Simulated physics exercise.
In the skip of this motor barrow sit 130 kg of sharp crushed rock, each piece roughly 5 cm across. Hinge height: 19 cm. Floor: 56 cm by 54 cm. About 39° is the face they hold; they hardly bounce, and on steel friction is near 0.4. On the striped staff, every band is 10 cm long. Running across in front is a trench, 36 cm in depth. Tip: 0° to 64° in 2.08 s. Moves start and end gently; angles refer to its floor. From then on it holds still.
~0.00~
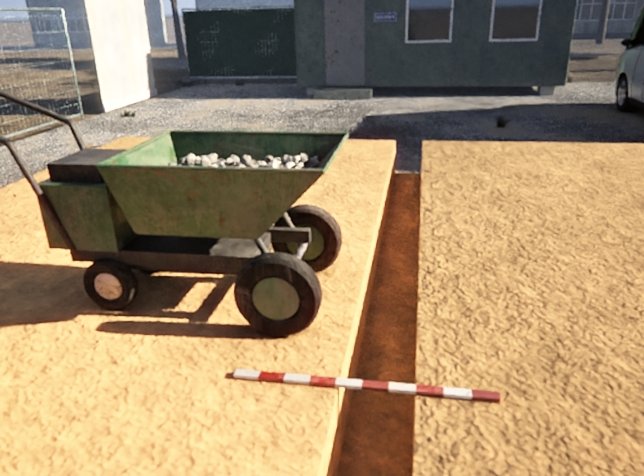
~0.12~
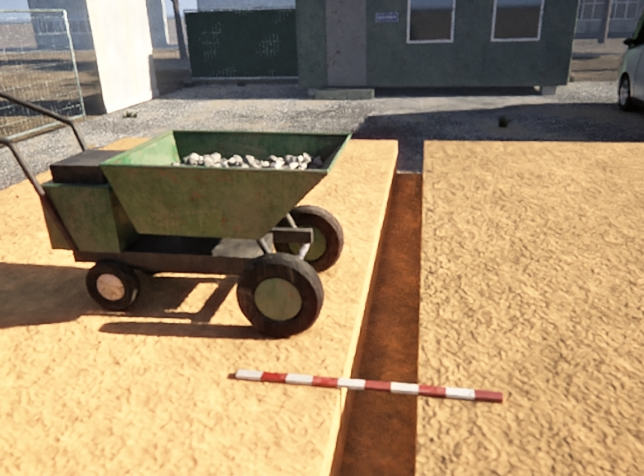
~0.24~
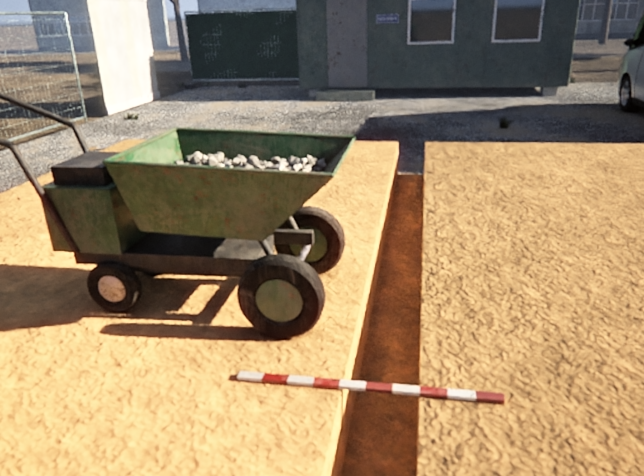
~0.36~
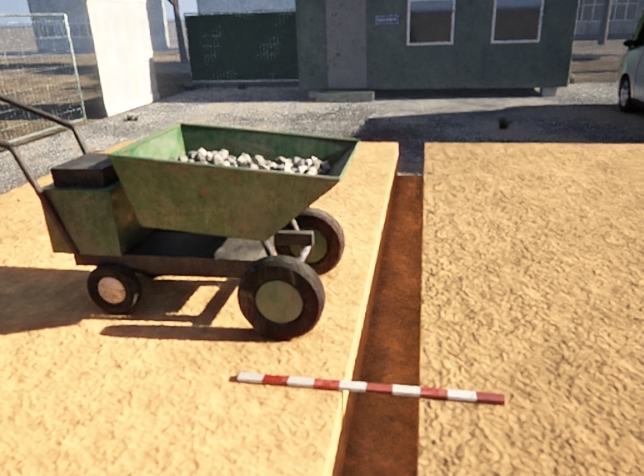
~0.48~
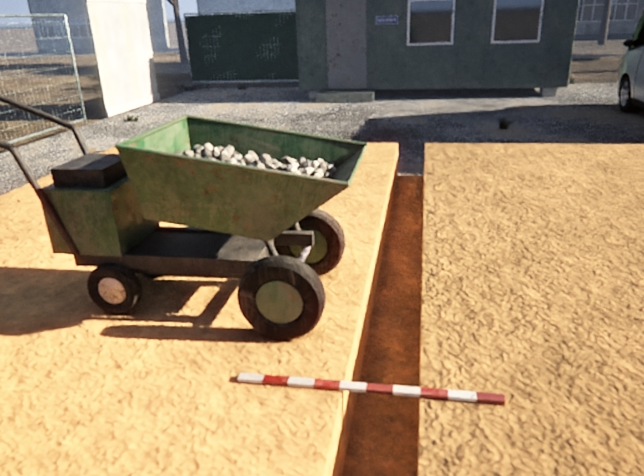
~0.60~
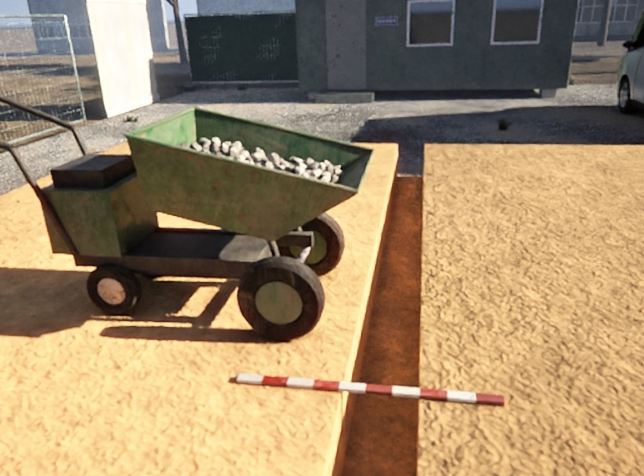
A green skip of crushed rock on a motor barrow tilting gently forward to the right, beside a trench and striped staff.
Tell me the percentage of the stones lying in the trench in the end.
Close to 22 %.
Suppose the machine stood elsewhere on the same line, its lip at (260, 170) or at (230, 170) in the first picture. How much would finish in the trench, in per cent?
I'd say some 75 per cent and some 80 per cent.
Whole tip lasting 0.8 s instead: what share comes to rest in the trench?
15 %.
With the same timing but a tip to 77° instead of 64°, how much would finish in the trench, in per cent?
Roughly 0 percent.
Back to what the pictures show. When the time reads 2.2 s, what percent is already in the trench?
Roughly 0% by that time.
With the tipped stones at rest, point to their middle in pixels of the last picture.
(452, 309).
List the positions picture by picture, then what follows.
In the first picture, the skip is at 0°, its lip at (324, 172); the top of the load is at (271, 162).
In the second picture, the skip is at 1°, its lip at (328, 173); the top of the load is at (252, 162); the stones move at 0.1 m/s on average.
The third picture shows lip at (333, 176), floor tilted 2°, highest stones at (211, 160); the stones move at 0.2 m/s on average.
In the fourth picture, the skip is at 5°, its lip at (340, 180); the top of the load is at (213, 158); the stones move at 0.2 m/s on average.
The fifth picture shows lip at (349, 185), floor tilted 9°, highest stones at (214, 153); the stones move at 0.3 m/s on average.
The sixth picture shows lip at (358, 192), floor tilted 13°, highest stones at (207, 147); the stones move at 0.3 m/s on average.
After 1.6 s the floor is at 54°; 100 % in the skip; the foremost stones are at (396, 239).
After 2.2 s the floor is at 64°; 86 % in the skip, 14 % past the trench; the foremost stones are at (486, 317).
After 2.5 s the floor is at 64°; 58 % in the skip, 42 % past the trench; the foremost stones are at (548, 312).
After 4.5 s the floor is at 64°; 21 % in the skip, 22 % in the trench, 57 % past the trench; the foremost stones are at (584, 309).
